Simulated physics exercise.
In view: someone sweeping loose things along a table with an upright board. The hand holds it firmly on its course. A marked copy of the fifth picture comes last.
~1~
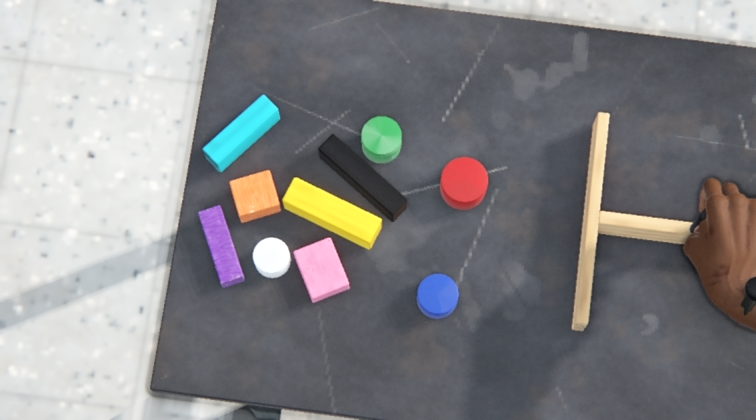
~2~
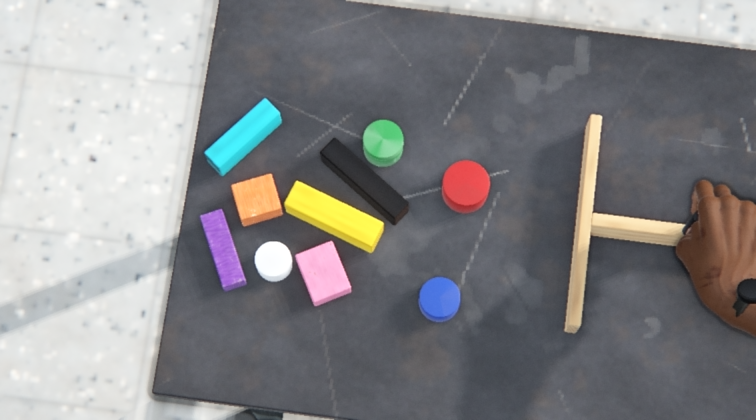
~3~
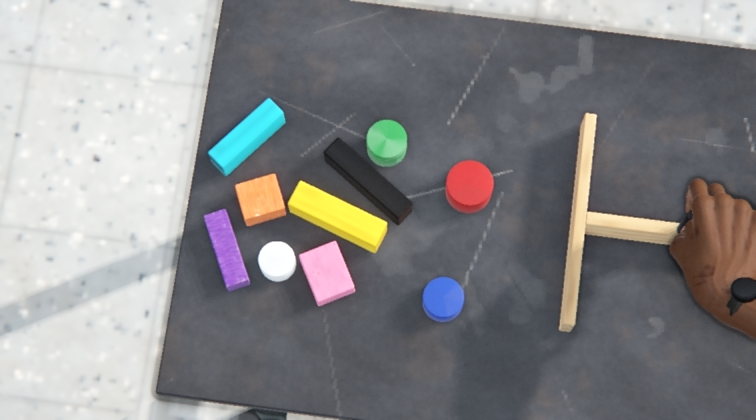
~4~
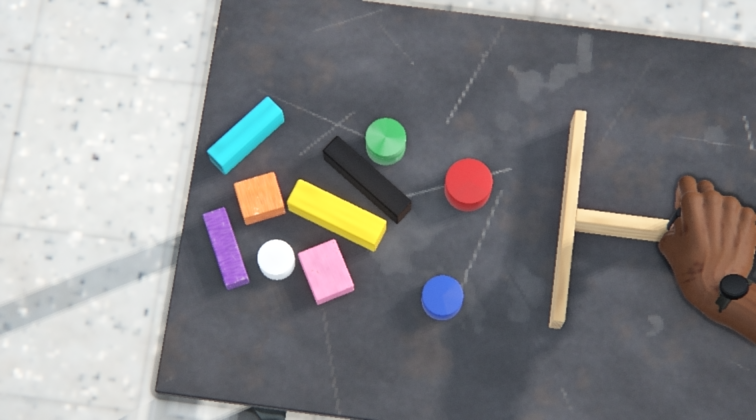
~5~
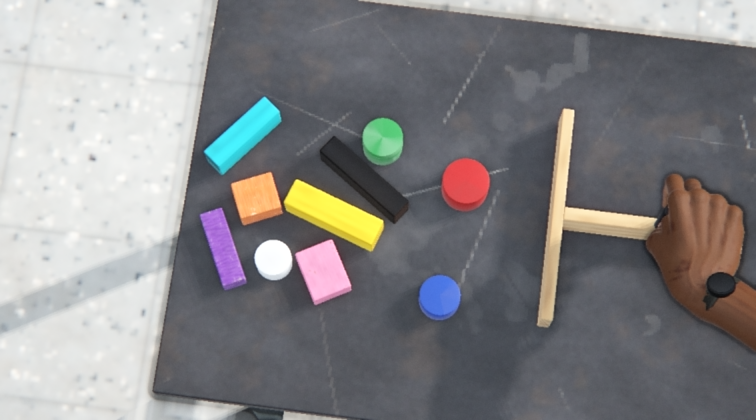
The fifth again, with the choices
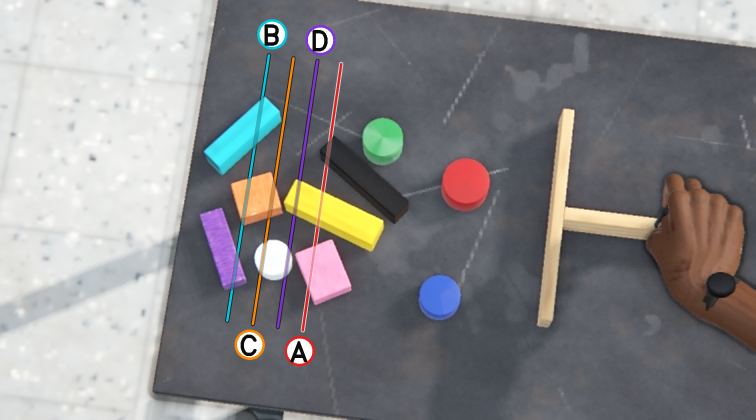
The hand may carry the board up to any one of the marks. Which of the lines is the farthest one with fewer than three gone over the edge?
C is the last line within the limit.
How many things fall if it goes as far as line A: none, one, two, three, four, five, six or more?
In all, none.
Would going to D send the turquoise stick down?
No.
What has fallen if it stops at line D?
It is the orange block.
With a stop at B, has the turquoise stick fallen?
Yes.
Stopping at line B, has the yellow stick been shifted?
Yes.
On the marked copy, A at (322, 194); B at (249, 185); C at (274, 188); D at (298, 191).
With C. Early on, board (456, 200); blue tin (418, 295); red tin (429, 181).
Further on, board (355, 187); purple bar (217, 250); orange block (227, 193).
At the end, board (276, 178); orange block over the edge; purple bar over the edge; two fallen.
As for the rest, A is within the limit but short; B drops four; D is within the limit but short.
